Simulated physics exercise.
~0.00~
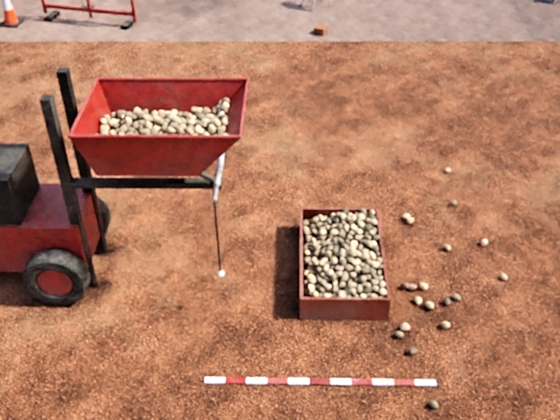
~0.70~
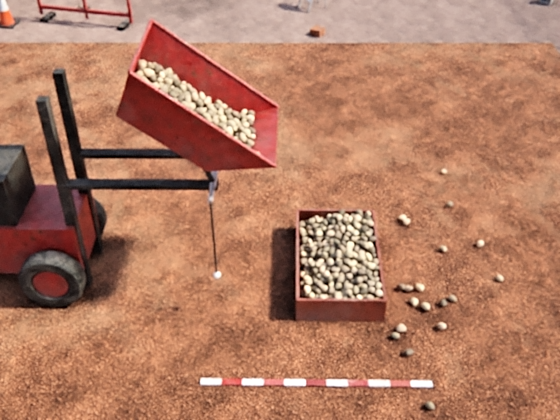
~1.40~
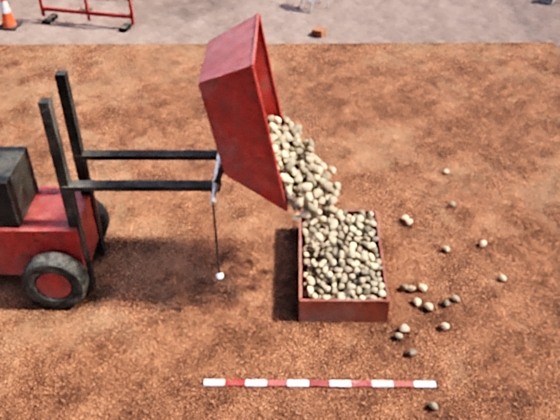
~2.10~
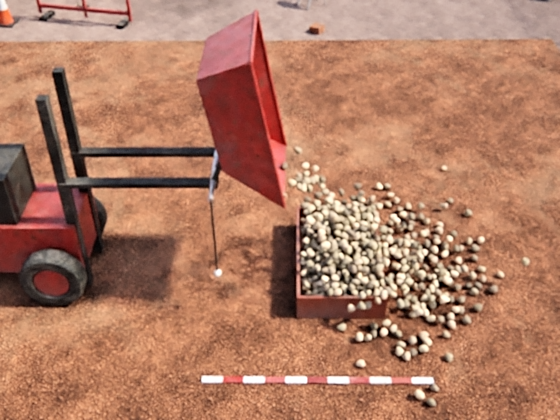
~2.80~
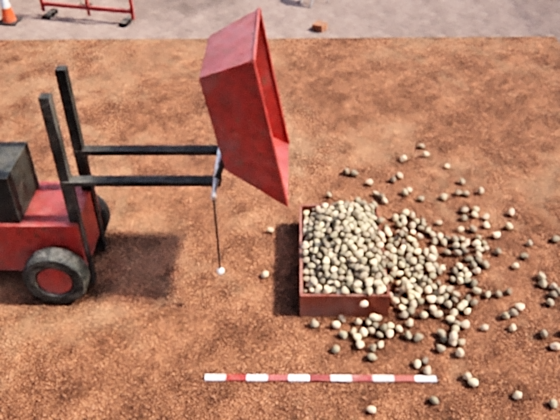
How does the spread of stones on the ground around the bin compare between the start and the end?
At the start only a few loose stones lay on the dirt just to the right of the bin. By the end many more were scattered there, reaching much farther to the right and also nearer to the viewer.
